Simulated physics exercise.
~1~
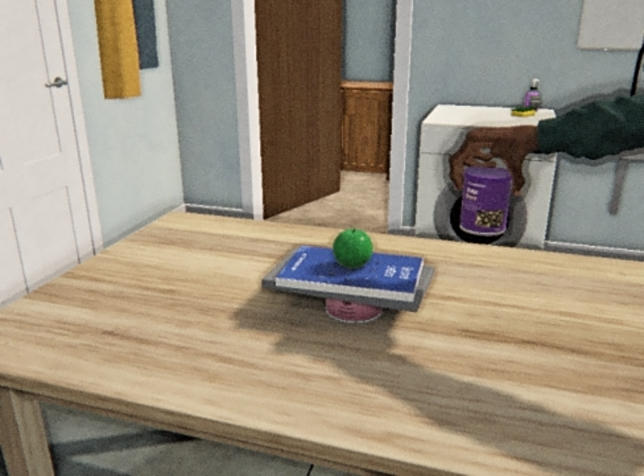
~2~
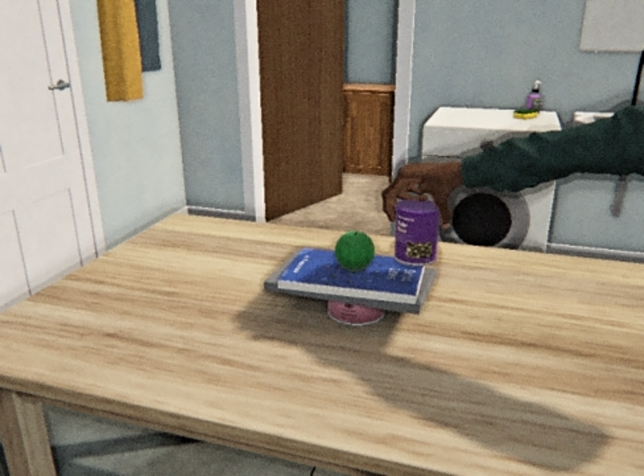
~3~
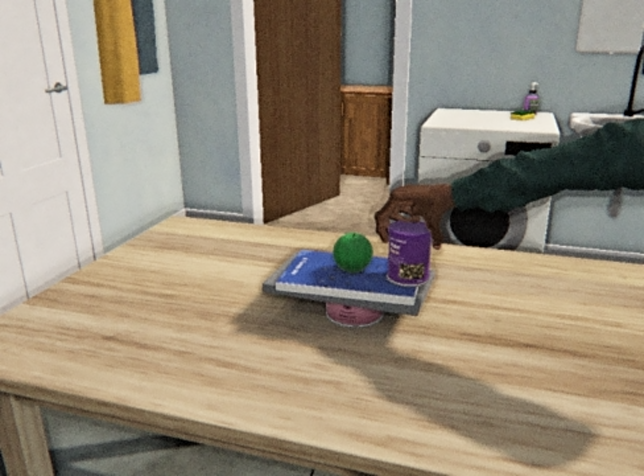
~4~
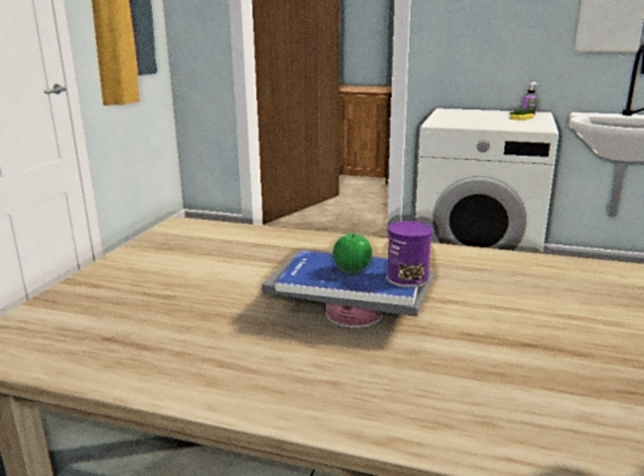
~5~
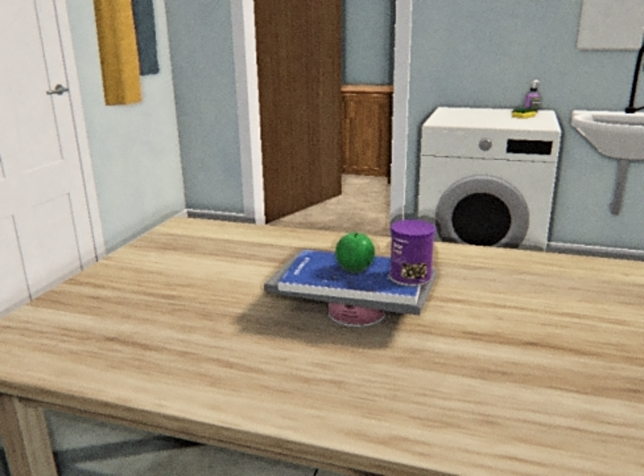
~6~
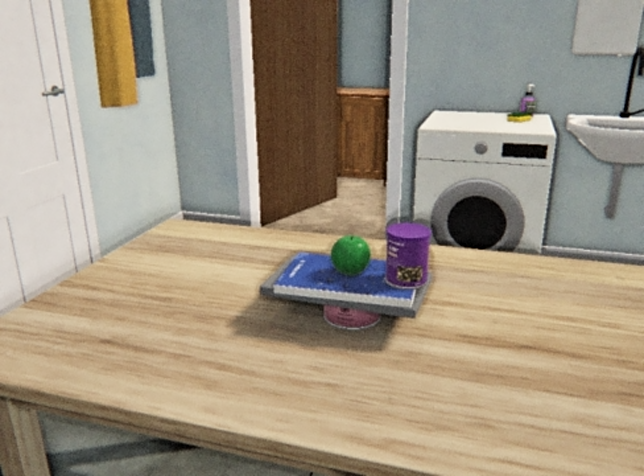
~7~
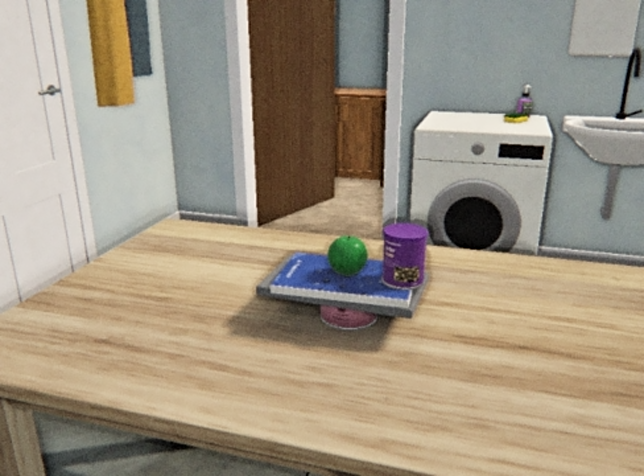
A small stack of household things stands on a light wooden table, seen from slightly above by a gently swaying camera, with a white door on the left and a washing machine behind. A pink tub supports a grey tray and a blue book, with a green apple on top. A dark-sleeved arm reaches in from the right, carrying a purple pot leftward to the stack. The hand lowers the pot upright onto the book's right side, beside the apple, then lets go and withdraws. The pot stays upright, and the whole pile holds without toppling.
